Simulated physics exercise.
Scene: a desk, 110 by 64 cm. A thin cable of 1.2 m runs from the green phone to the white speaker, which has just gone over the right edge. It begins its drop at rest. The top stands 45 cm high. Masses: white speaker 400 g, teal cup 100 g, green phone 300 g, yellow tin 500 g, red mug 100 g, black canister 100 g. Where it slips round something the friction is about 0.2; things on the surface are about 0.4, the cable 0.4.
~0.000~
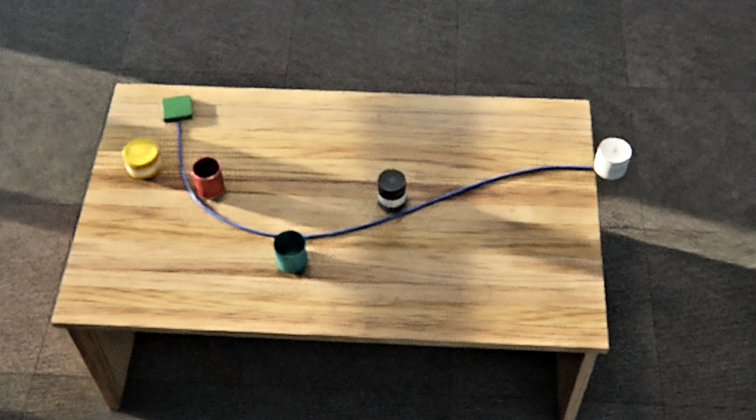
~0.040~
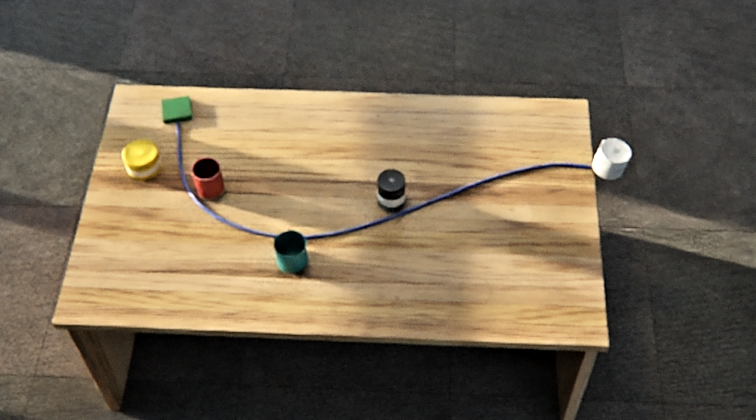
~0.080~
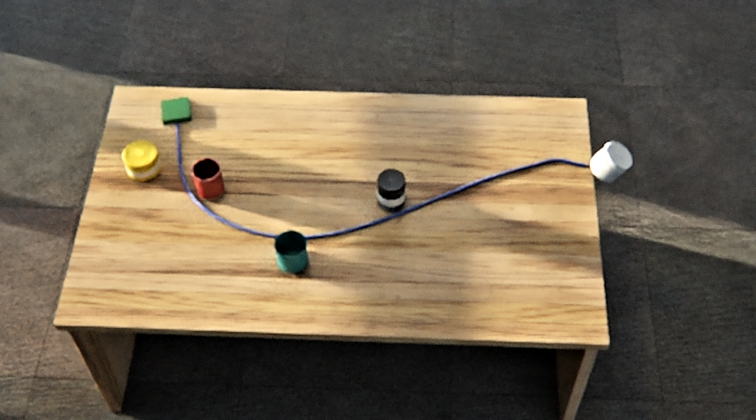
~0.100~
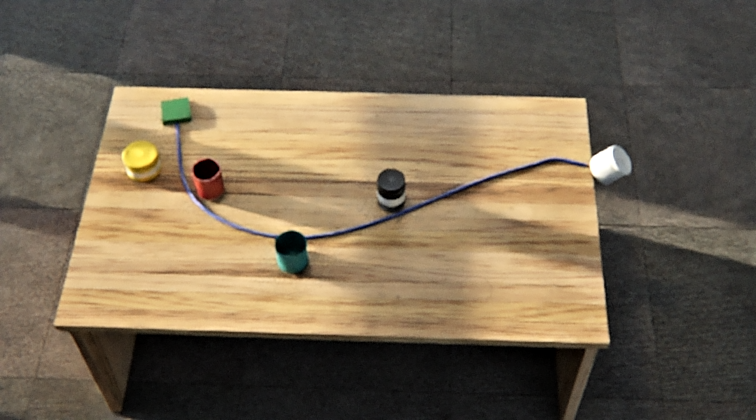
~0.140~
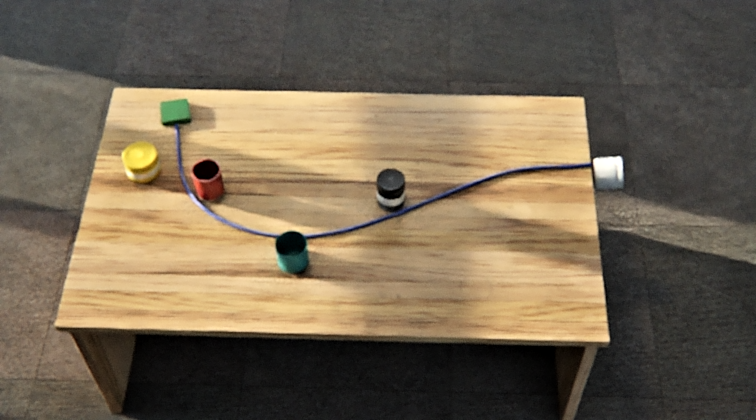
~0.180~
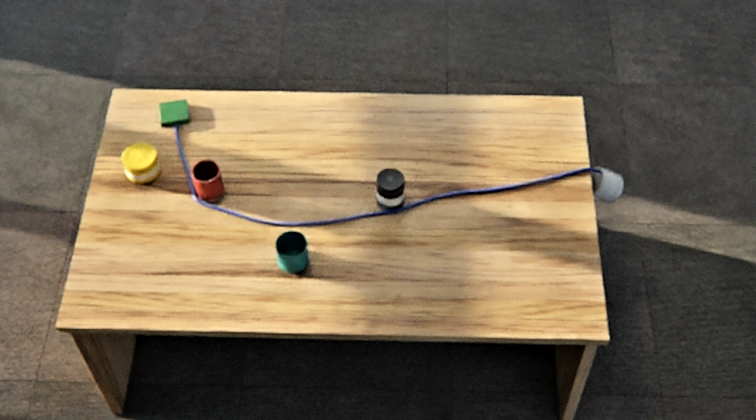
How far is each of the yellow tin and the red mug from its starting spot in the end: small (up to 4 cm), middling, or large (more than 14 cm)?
The yellow tin ends only a small distance away, the red mug ends a large distance away.
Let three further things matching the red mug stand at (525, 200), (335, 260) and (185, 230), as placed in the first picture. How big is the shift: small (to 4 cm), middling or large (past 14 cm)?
The first moves just a bit, the second just a bit, and the third just a bit.
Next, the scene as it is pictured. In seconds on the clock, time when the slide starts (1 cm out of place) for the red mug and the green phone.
Approx. times - red mug: 0.22 s, green phone: 0.28 s.
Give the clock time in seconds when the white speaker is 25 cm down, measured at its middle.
Near 0.34 seconds.
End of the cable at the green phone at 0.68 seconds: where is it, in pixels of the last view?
Around (247, 131).
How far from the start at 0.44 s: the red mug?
The red mug is around 25 cm from where it began.
By 0.4 s, the cable's tail end at (204, 127); red mug on its side, 25 cm off its start, black canister 11 cm off its start, white speaker over the edge.
By 0.7 s, the cable's tail end at (247, 131); red mug on its side, 36 cm off its start, black canister 19 cm off its start, green phone 14 cm off its start.
By 0.9 s, the cable's tail end at (251, 132); red mug over the edge, black canister 19 cm off its start at (413, 112), green phone 15 cm off its start at (235, 126).
By 1.2 s, the cable's tail end at (251, 132); red mug over the edge, black canister 19 cm off its start, green phone 15 cm off its start.
By 2.4 s, the cable's tail end at (251, 132); red mug over the edge, yellow tin 0 cm off its start at (139, 156), black canister 19 cm off its start at (413, 112), green phone 15 cm off its start at (235, 126).
